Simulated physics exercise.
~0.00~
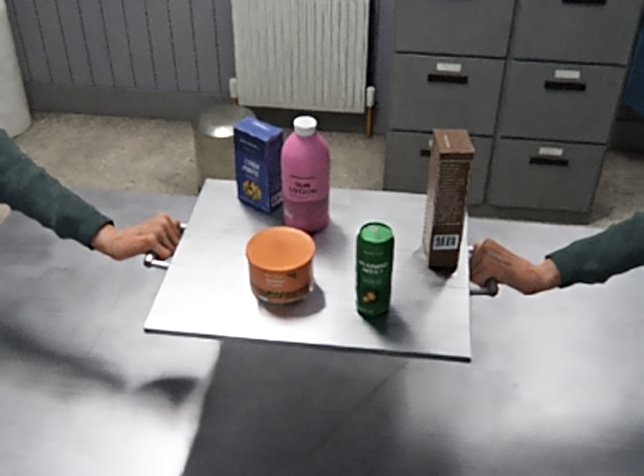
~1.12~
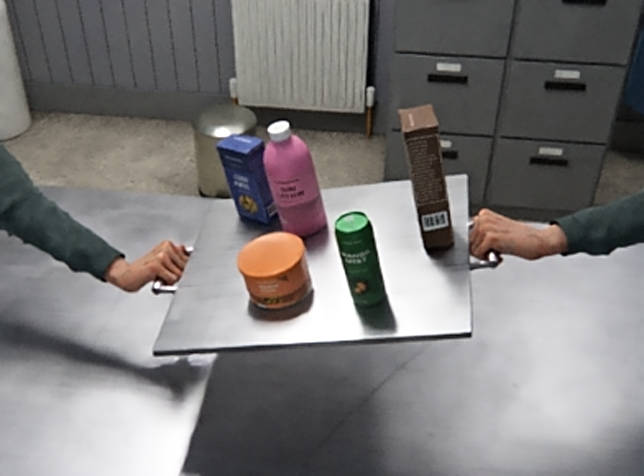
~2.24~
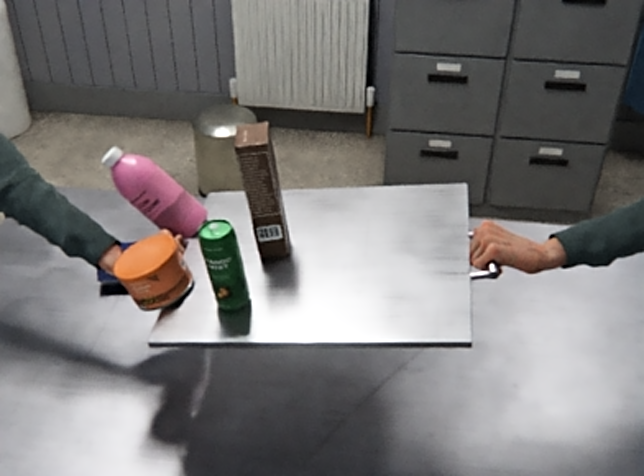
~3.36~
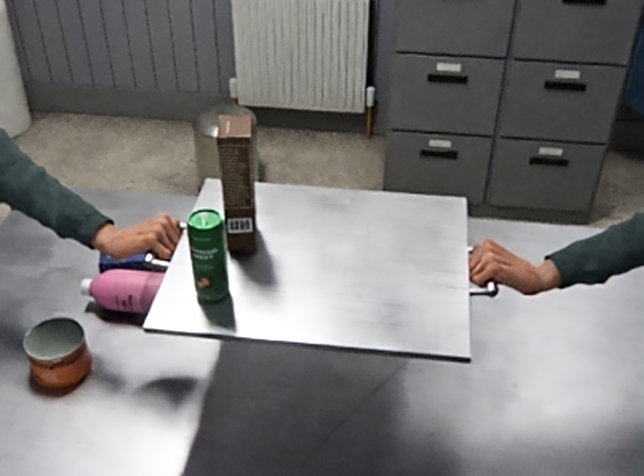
Two hands tipped a rimless tray down to the left, and a blue packet, an orange tub and a pink bottle slid off that side; once it was levelled, the green can and brown carton still stood on it, shifted left.
